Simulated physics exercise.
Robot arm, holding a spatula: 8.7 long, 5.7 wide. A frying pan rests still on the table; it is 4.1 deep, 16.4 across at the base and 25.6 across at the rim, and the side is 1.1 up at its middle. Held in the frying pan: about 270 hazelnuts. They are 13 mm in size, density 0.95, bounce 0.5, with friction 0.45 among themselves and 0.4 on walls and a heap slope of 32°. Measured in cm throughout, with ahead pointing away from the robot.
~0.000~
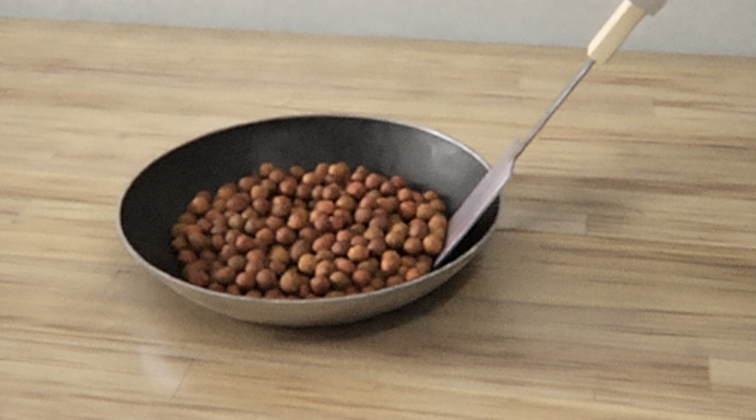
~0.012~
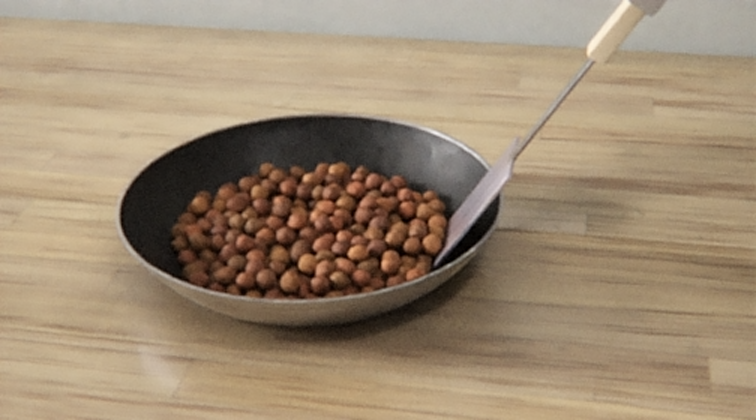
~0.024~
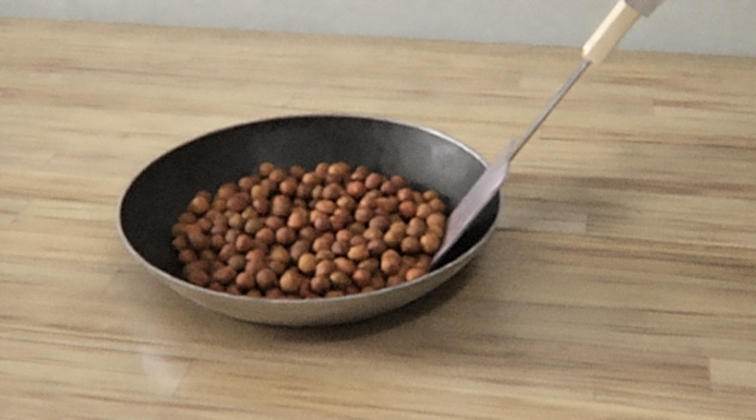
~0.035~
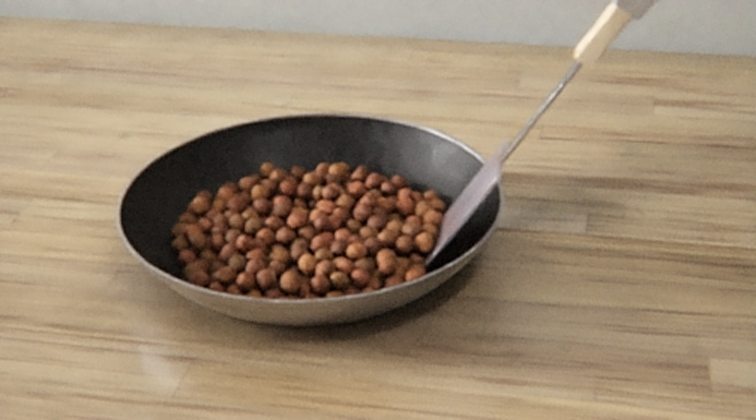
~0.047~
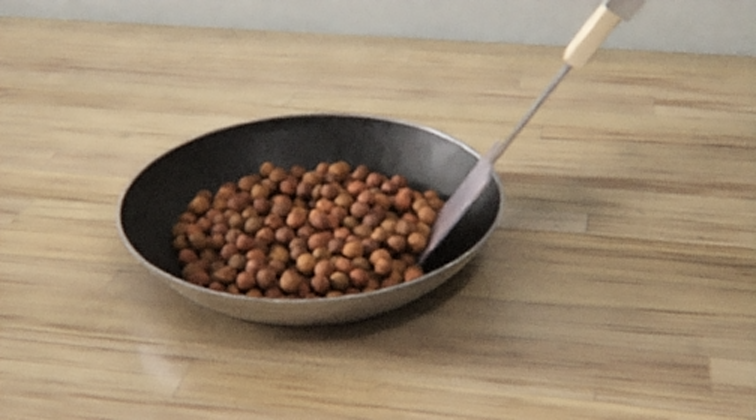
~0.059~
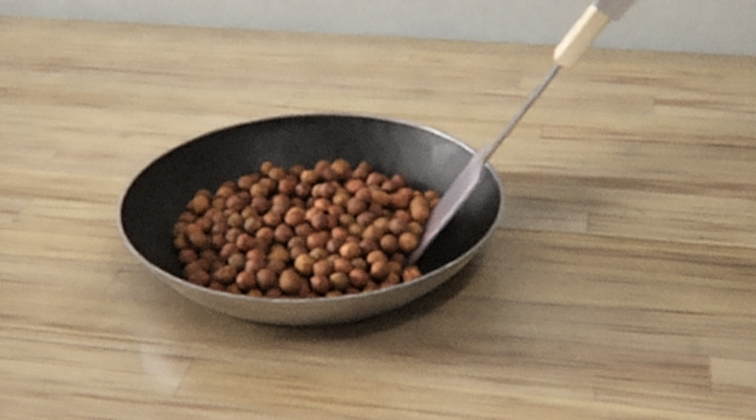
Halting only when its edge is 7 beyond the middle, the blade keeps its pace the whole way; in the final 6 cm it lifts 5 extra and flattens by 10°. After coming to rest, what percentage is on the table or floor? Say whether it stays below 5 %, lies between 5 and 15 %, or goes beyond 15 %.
It stays below 5 %.
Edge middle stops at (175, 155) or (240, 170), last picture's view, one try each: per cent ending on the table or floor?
First try roughly 10 percent, second roughly 0 percent.
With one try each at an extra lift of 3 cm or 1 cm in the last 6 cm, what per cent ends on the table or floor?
Estimates, in order: 0 % then 0 %.
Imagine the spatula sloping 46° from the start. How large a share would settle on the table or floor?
It would come to roughly 5 percent.
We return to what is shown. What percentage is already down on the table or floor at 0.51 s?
That would be near 2 per cent, give or take.
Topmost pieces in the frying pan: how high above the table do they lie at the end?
4.5 cm.
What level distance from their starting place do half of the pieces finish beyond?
Near 2 cm, measured level.
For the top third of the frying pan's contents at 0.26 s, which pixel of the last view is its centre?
I'd put it close to (246, 212).
By 0.16 s, sloping 57°, highest piece 4 above the table; 272 in the frying pan.
By 0.26 s, sloping 53°, highest piece 6 above the table; 272 in the frying pan.
By 0.51 s, sloping 47°, highest piece 5 above the table; 267 in the frying pan, 5 on the table or floor.
By 1.56 s, sloping 47°, highest piece 4 above the table; 267 in the frying pan, 5 on the table or floor.
Final count, 267 in the frying pan, 5 on the table or floor. That is 2 % on the table or floor.
